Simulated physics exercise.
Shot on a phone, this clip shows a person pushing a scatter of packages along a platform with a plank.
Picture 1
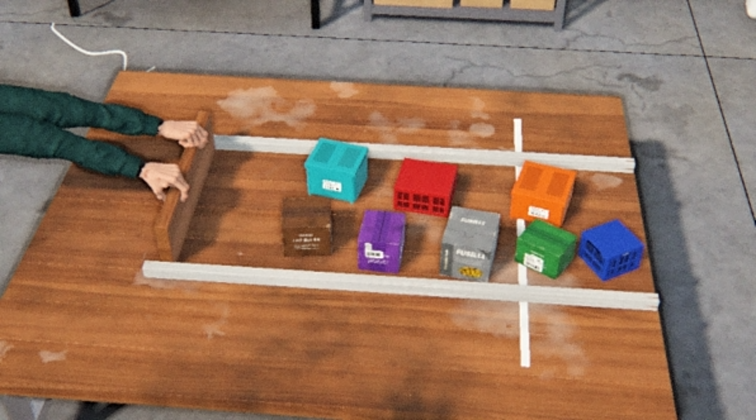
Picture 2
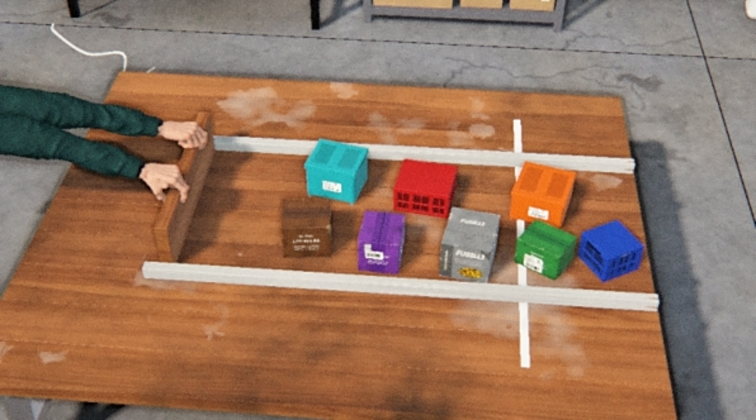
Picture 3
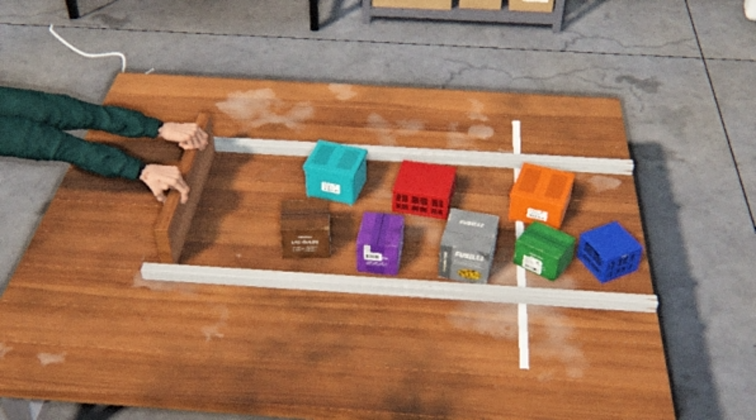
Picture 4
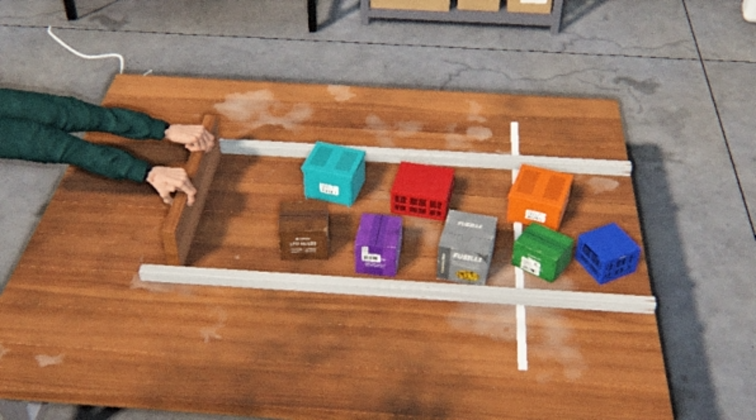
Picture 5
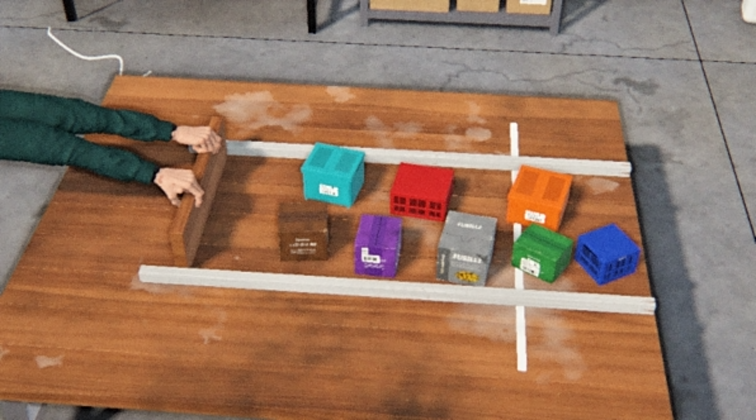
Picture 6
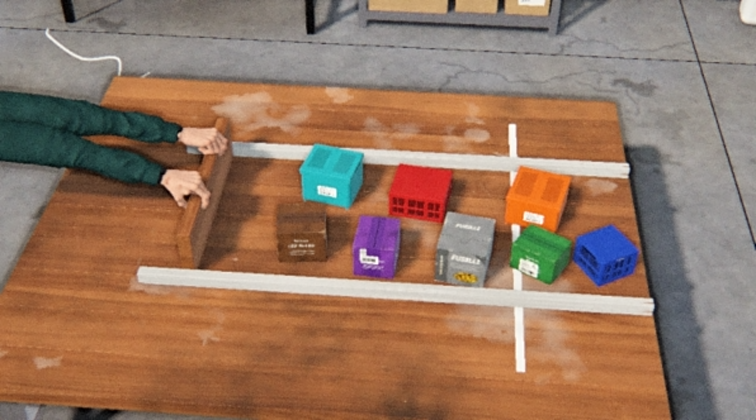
Two hands in dark green sleeves hold a wooden plank at the left of a brown tabletop, seen from above at an angle on a grey floor. Between two pale rails sit teal, red and orange crates behind brown, purple, grey, green and blue ones, with white tape crossing at right. The hands slide the plank slightly rightward, not touching the boxes, while the view drifts very slightly.
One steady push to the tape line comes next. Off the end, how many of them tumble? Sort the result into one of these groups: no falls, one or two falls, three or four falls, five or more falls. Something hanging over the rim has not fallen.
Three or four falls.
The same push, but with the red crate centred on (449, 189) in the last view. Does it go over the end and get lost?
Result: The red crate keeps its place.
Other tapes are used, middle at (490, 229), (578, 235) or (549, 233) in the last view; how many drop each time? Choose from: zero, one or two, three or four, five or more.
Going through the places as listed, I'd say 1 or 2, then five or over, then either three or four.
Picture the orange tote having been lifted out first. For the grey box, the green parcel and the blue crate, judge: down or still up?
The grey box is still there. The green parcel is gone. The blue crate is gone.
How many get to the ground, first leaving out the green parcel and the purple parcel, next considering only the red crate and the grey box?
Falls come to 1 the first time and 1 the other time.
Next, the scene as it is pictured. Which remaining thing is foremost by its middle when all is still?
It's the grey box that ends nearest.
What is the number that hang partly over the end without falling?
The total would be 1.
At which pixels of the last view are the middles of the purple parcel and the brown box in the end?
The purple parcel stops around (589, 260); the brown box around (543, 250).
A little later, none off yet; blue crate at rest near (605, 255); orange tote at rest near (538, 200); green parcel at rest near (541, 254).
Next, none off yet; blue crate shifted a little near (627, 254); orange tote shifted a little near (549, 200); green parcel shifted about its own width near (575, 253).
When it is over, the number that fall off is three or four; down, green parcel, orange tote and blue crate.
